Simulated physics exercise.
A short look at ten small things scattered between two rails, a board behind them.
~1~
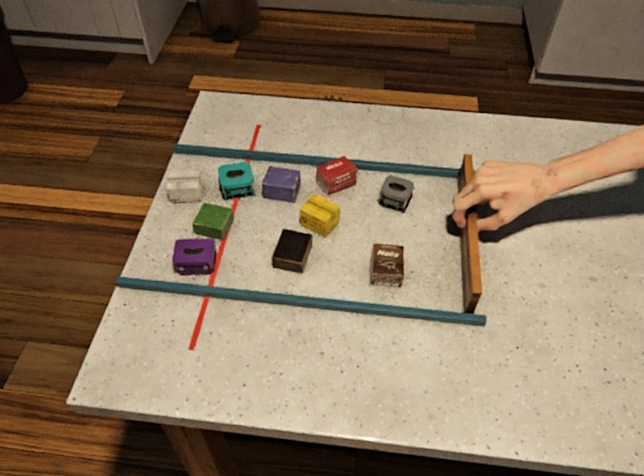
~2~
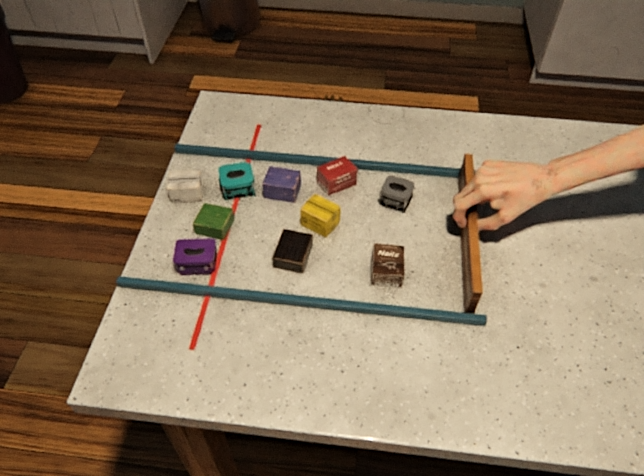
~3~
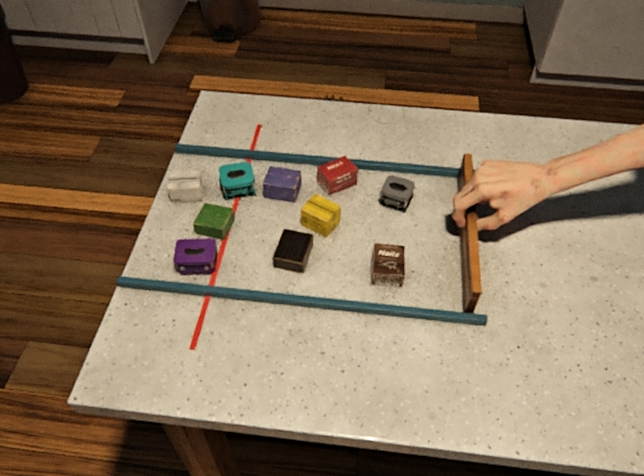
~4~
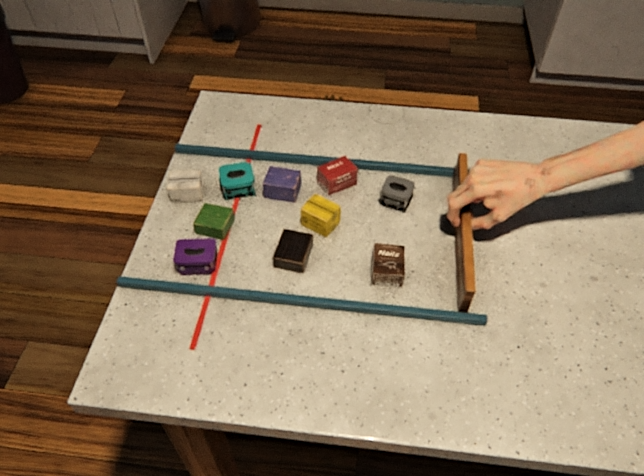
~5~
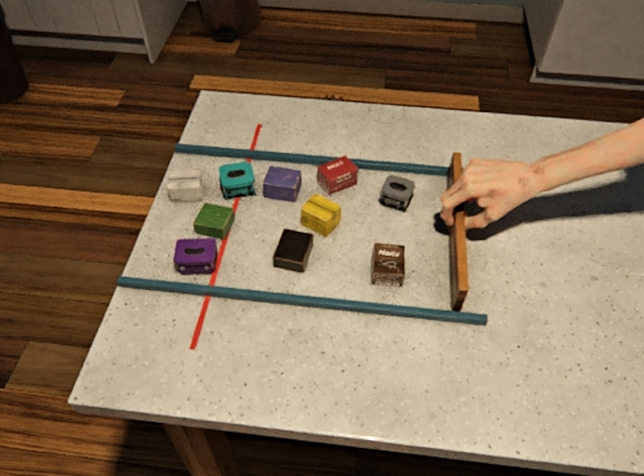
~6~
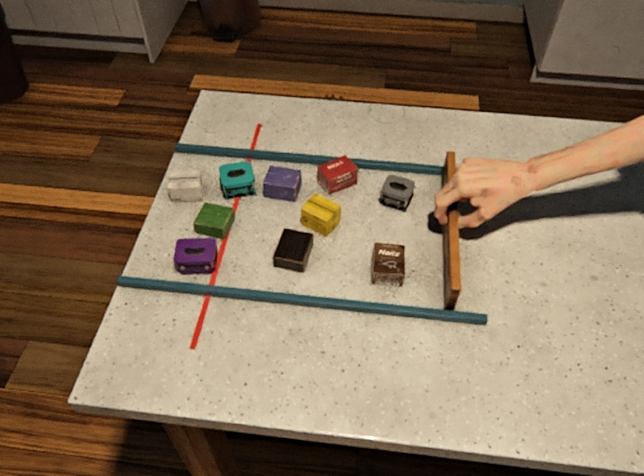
A hand slides a wooden board slightly left between two rails toward ten small, differently coloured items scattered on a speckled tabletop.
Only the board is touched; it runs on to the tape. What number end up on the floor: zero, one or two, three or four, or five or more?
The number that fall off is one or two.
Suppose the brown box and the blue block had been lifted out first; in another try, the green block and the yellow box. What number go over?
Fallen: 0, and 1 in the other try.
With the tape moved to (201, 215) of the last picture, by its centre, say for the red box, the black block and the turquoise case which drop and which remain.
The red box does not fall; the black block remains up; the turquoise case tumbles off.
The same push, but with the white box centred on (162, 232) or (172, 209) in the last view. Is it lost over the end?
Place by place, it survives; falls.
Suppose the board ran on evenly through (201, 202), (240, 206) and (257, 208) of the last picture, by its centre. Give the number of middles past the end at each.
In that order 3, 1 and 1.
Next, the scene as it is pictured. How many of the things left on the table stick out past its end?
Overhanging: 2.
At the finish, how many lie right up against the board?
That makes 4.
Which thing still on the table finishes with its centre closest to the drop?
Foremost is the turquoise case.
Early on, none off yet; white box at rest near (186, 186); purple case at rest near (197, 257); green block at rest near (215, 221).
A while later, none off yet; white box travelled about its own width near (158, 185); purple case travelled about its own width near (167, 256); green block travelled about its own width near (193, 213).
Finally, the number that fall off is one or two; lost, white box.
